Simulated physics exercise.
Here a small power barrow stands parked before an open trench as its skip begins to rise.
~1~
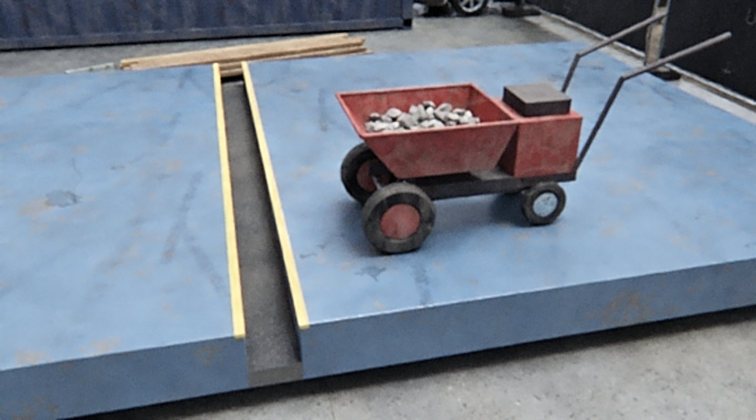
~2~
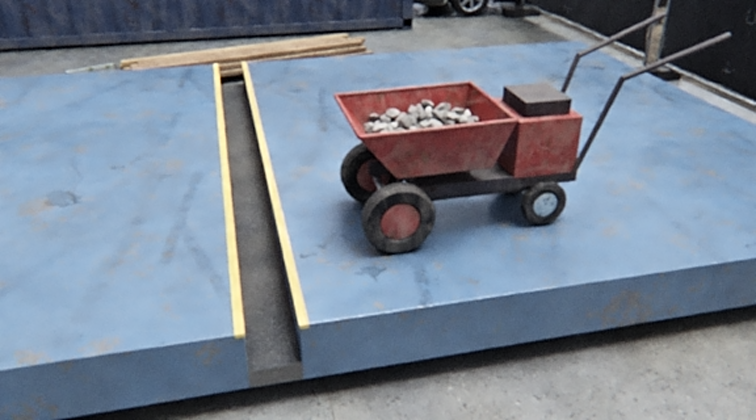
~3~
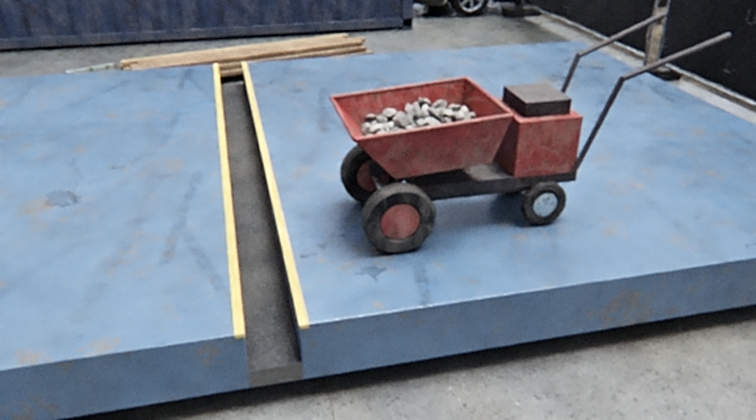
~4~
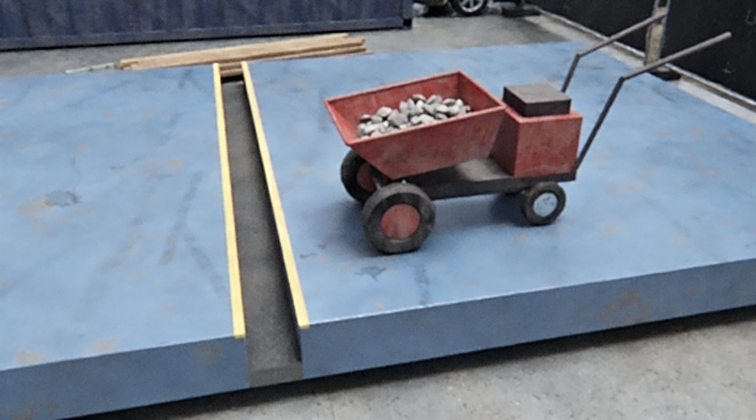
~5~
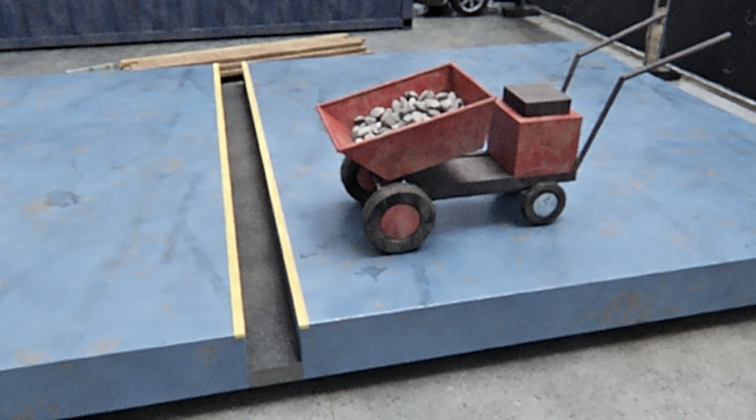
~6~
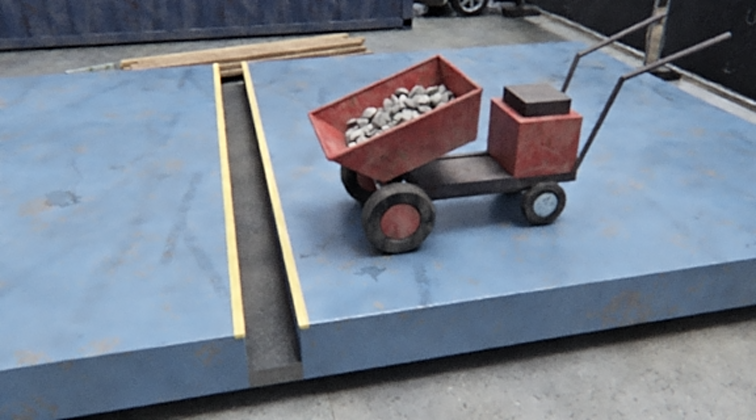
Red power barrow standing still beside a narrow trench in a blue platform, its skip of broken stones slowly tilting toward the left.
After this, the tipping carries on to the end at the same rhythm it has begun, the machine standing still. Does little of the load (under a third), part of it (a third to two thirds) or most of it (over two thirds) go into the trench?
Most of it goes into the trench.
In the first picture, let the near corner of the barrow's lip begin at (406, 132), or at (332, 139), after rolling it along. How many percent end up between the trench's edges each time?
Roughly 50 and 70 percent respectively.
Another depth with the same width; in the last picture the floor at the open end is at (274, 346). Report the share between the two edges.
I'd guess close to 70 percent.
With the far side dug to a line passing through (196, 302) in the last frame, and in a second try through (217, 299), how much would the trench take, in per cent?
For the first it's 100 per cent, for the second 100 per cent.
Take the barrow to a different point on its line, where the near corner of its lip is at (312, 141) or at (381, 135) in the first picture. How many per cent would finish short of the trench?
About 0 per cent first, about 20 per cent second.
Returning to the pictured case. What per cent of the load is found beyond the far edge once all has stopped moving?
0 per cent.
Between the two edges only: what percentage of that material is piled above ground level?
About 5 per cent.
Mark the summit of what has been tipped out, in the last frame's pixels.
I'd mark the summit at roughly pixel (273, 232).
Just after the last frame, skip tipped steeply; every one in the skip.
A moment on, skip tipped right over; the larger part in the skip; just a few short of the trench; about a tenth in or heaped over the trench.
Further on, skip tipped right over; about a tenth in the skip; just a few short of the trench; the larger part in or heaped over the trench; just a few beyond it.
When it is over, skip tipped right over; just a few short of the trench; almost all in or heaped over the trench; just a few beyond it.
